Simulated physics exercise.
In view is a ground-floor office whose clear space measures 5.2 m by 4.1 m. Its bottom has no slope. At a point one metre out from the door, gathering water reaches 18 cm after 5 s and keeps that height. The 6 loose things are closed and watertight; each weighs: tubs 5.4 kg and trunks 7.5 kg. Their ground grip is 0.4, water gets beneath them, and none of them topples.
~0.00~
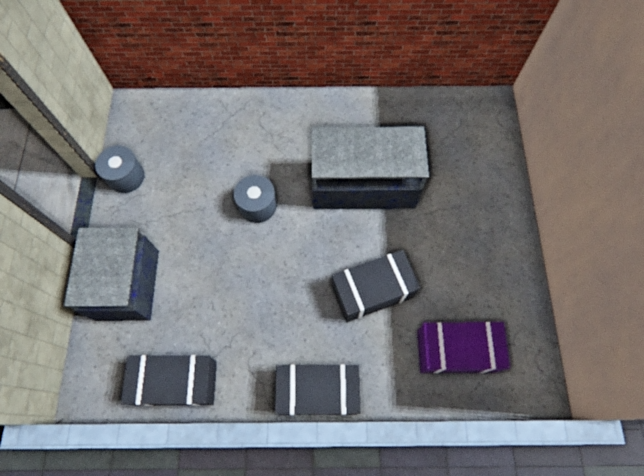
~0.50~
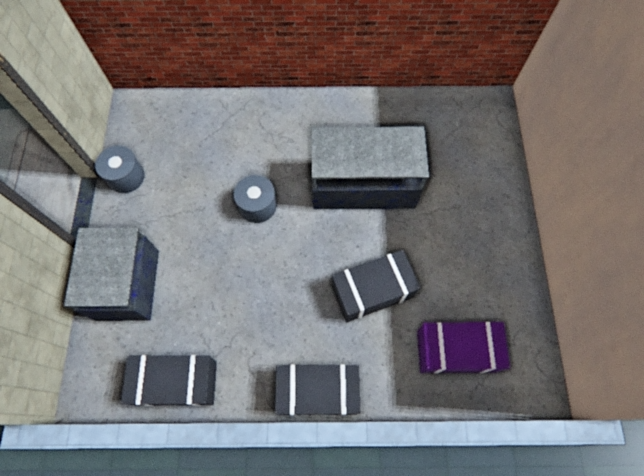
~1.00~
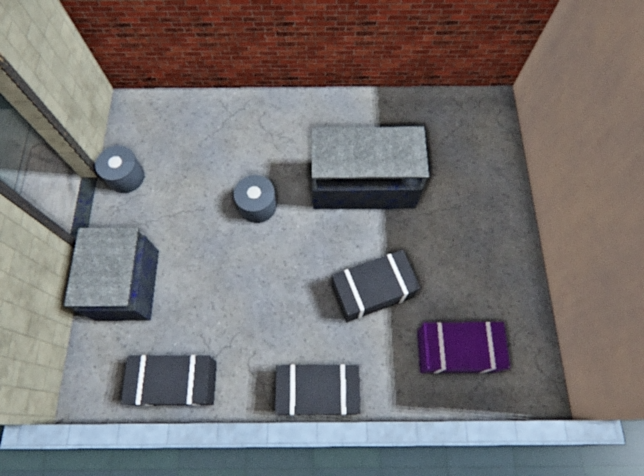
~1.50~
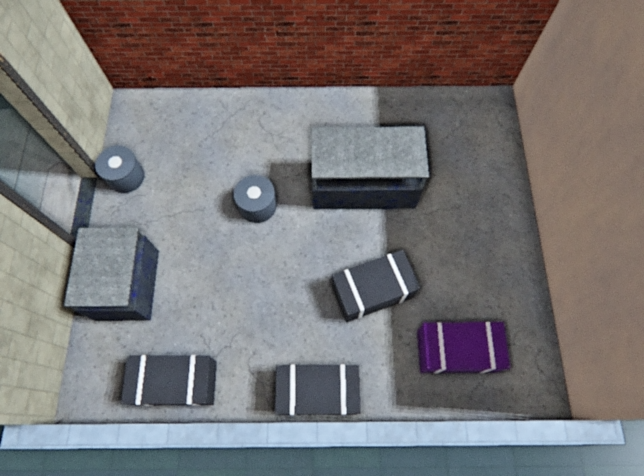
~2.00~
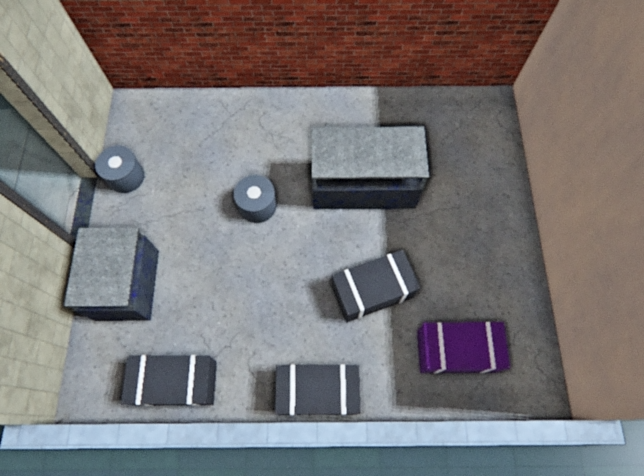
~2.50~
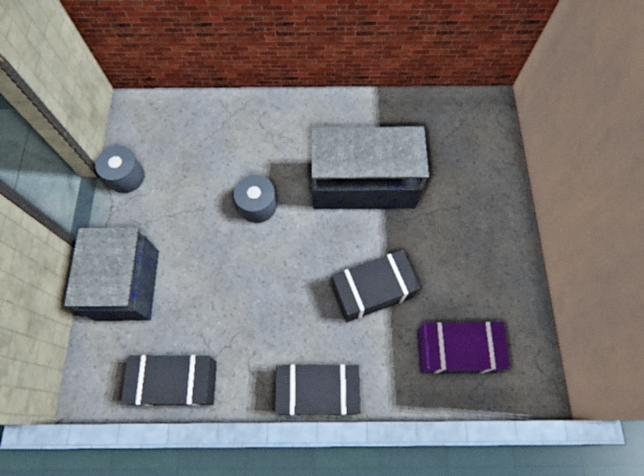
Water spreading over dark paving outside a brick-walled office, while strapped grey trunks, one purple trunk and two tubs stay still.
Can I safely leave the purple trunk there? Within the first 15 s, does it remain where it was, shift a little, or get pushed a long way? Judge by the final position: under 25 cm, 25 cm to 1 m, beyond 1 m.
It shifts a little.
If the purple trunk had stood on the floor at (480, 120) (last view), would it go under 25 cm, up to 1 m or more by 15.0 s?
Outcome - it ends up well away.
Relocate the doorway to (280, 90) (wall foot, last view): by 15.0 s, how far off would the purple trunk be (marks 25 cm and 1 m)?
Well, the purple trunk scoots a little.
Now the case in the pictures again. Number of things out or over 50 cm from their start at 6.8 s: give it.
By then the count is 1.
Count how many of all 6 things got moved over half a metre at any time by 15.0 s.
The tally stands at 6.
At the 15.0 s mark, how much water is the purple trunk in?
The depth there is around 9 cm.
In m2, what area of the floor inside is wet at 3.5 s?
Flooded: Near 1.0 m2.
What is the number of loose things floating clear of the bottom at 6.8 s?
1 at that moment.
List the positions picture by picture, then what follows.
The purple trunk at (466, 345), on the bottom; 0.0 m2 under water; 0 of 6 have shifted, in the first picture.
The purple trunk at (466, 345), on the bottom; water covers 0.0 m2; 0 of 6 have shifted, in the second picture.
The purple trunk at (466, 345), on the bottom; 0.0 m2 under water; 0 of 6 have shifted, in the third picture.
The purple trunk at (466, 345), on the bottom; 0.0 m2 under water; 0 of 6 have shifted, in the fourth picture.
The purple trunk at (466, 345) rests on the ground; water covers 0.0 m2; 0 of 6 have shifted, in the fifth picture.
The purple trunk at (466, 345) rests on the ground; water covers 0.1 m2; 0 of 6 have shifted, in the sixth picture.
After 3.5 s the purple trunk is near (466, 345), 0.0 m from its start, aground; 0 afloat.
After 6.8 s the purple trunk is near (466, 345), 0.0 m from its start, aground; 1 afloat.
After 11.0 s the purple trunk is near (519, 376), 0.6 m from its start, afloat; 4 afloat.
After 15.0 s the purple trunk is near (512, 369), 0.5 m from its start, afloat; 6 afloat.
